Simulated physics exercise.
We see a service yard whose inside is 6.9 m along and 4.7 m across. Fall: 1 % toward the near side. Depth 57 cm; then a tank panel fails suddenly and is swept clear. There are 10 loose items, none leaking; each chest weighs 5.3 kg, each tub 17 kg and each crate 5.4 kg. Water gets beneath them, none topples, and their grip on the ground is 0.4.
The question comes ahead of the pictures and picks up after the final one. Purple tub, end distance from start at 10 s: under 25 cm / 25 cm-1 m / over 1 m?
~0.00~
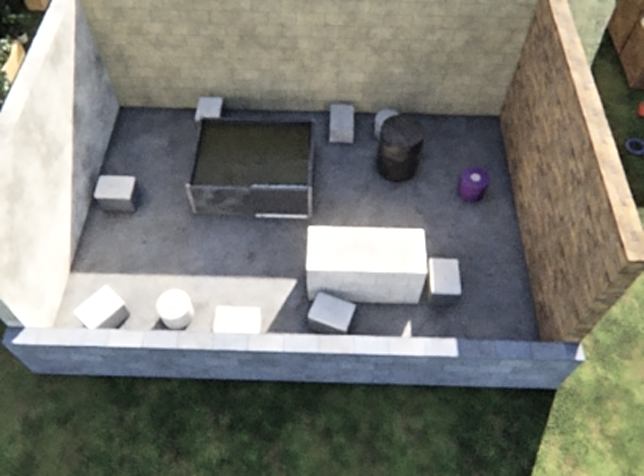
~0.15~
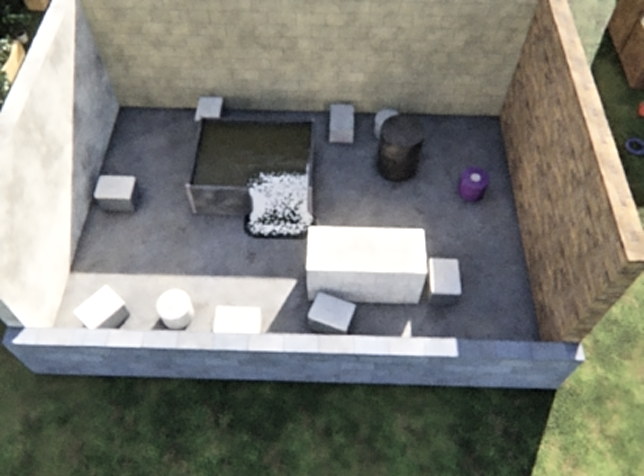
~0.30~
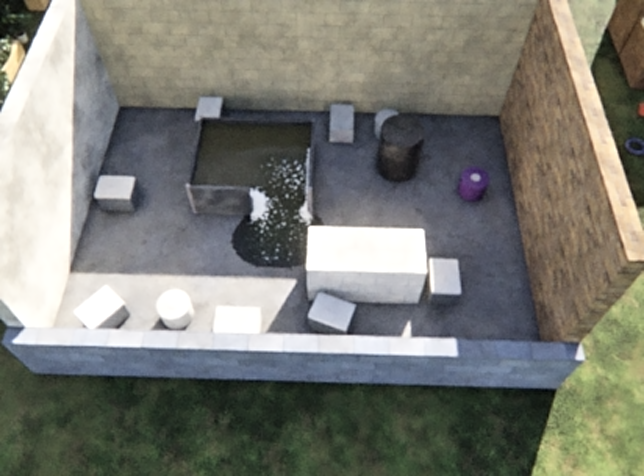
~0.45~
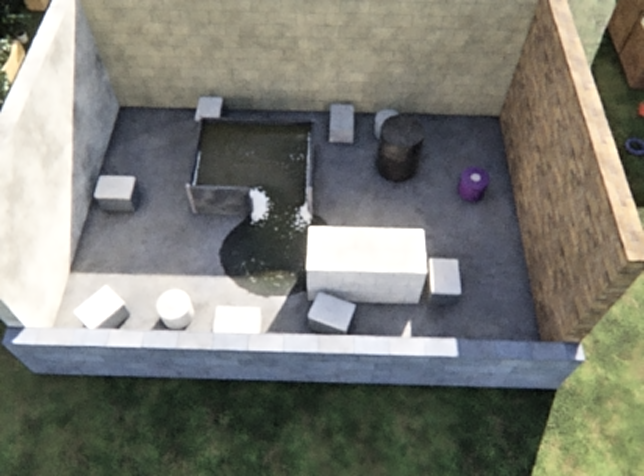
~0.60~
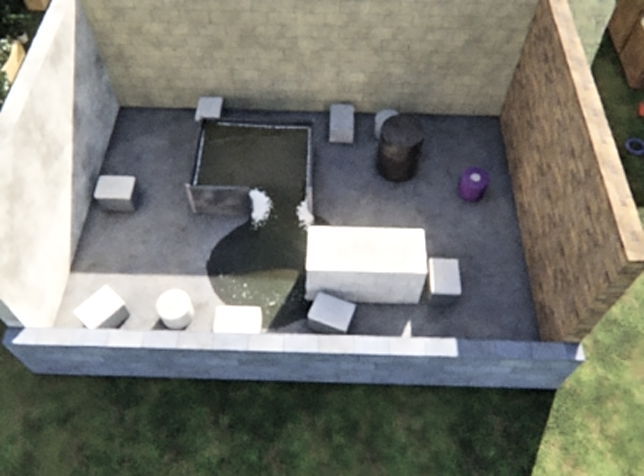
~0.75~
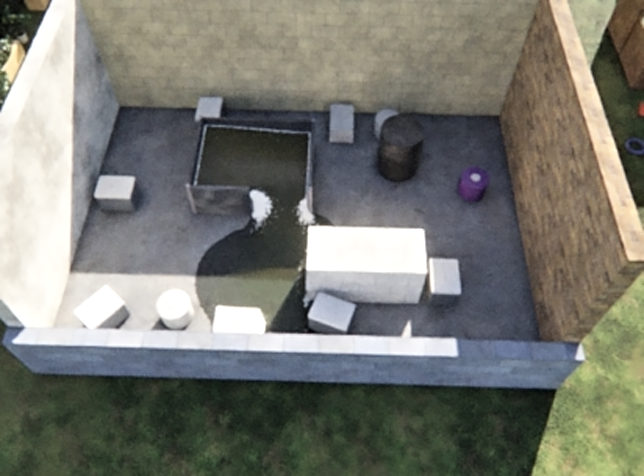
Result: Near the start.
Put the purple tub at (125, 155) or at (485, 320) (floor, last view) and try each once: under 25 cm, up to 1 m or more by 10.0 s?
Taken in turn, it stays almost motionless and then stays almost motionless.
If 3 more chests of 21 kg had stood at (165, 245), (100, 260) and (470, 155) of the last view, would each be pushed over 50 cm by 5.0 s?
First inside the limit, then outside the limit, then inside the limit.
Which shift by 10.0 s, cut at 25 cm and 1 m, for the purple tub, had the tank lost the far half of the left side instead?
Well, the purple tub keeps its spot.
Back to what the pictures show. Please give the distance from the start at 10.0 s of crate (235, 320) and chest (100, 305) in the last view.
First 250 cm, then 350 cm.
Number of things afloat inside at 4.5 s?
I'd say 4 of them.
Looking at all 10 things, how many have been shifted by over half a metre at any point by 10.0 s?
My count gives 7.
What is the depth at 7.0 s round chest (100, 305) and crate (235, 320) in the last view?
About 7 and 8 cm.
After 2.0 s the purple tub is near (476, 178), 0.0 m from its start, aground; 1 afloat.
After 4.5 s the purple tub is near (476, 178), 0.0 m from its start, aground; 4 afloat.
After 7.0 s the purple tub is near (476, 178), 0.0 m from its start, aground; 5 afloat.
After 10.0 s the purple tub is near (476, 178), 0.0 m from its start, aground; 7 afloat.
